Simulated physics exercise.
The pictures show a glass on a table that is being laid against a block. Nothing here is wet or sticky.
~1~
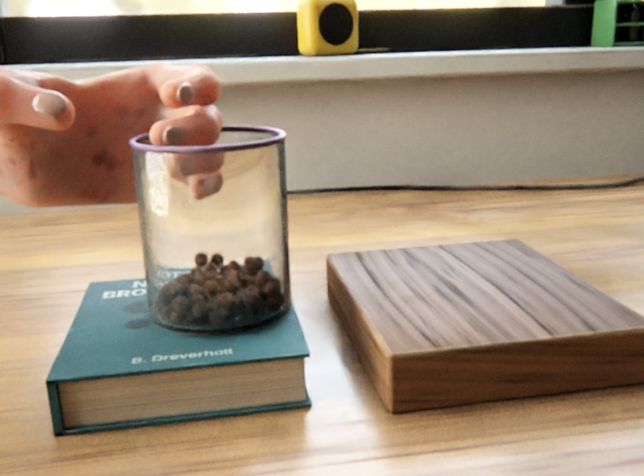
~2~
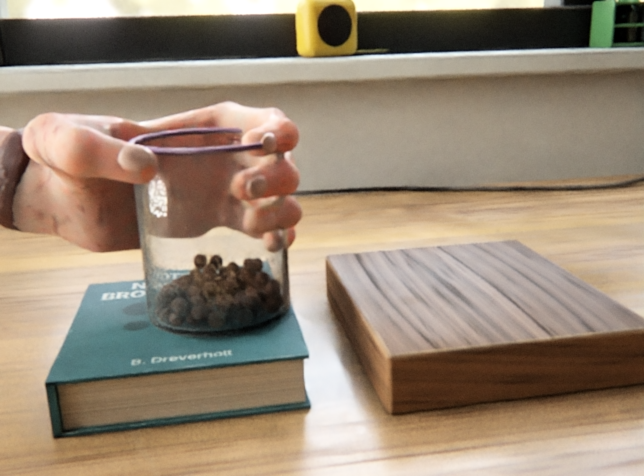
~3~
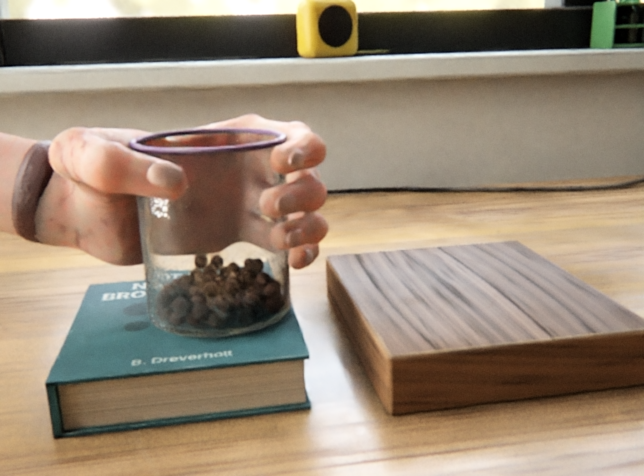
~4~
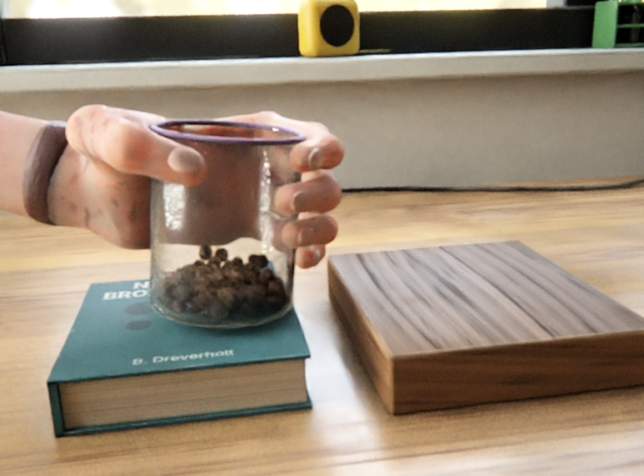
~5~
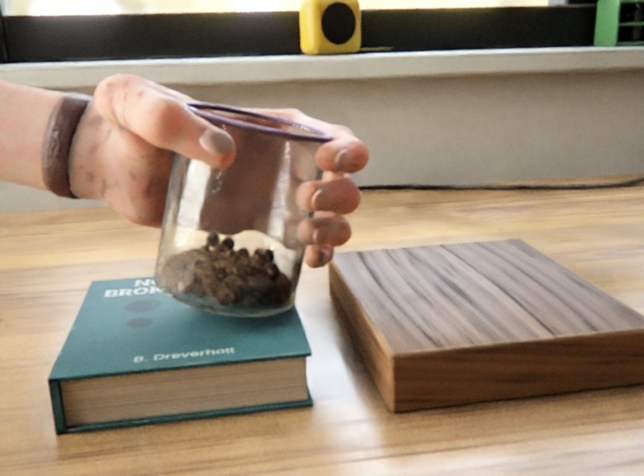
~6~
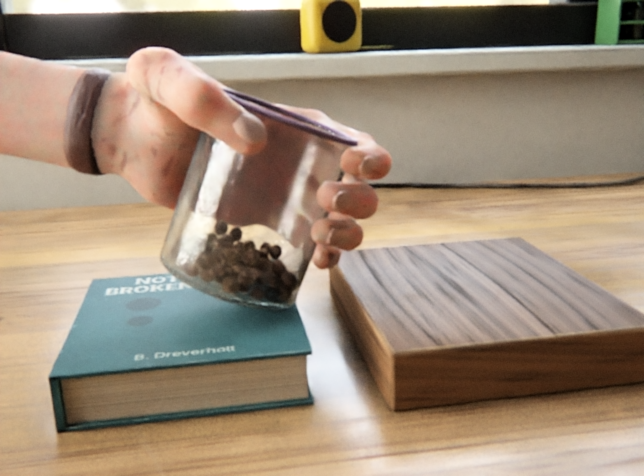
A hand reached in from the left and gripped a clear glass holding a few dark berries on a green book, then lifted it slightly and tilted it rightward, toward a wooden block.
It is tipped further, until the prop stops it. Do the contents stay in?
In the end the load does not come out.
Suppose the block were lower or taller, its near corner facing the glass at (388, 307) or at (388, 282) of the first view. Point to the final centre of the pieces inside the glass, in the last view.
First near (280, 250), then near (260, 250).
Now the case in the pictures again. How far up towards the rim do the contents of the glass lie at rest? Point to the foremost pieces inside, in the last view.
Around (414, 271).
Then, 0.74 s on from there, the glass leans 53°; everything is still inside.
Then, 1.38 s on from there, the glass leans 80°; everything is still inside.
Then, 1.94 s on from there, the glass rests on the block at 87°; everything is still inside.
In the end, the glass rests on the block at 87°; everything is still inside.
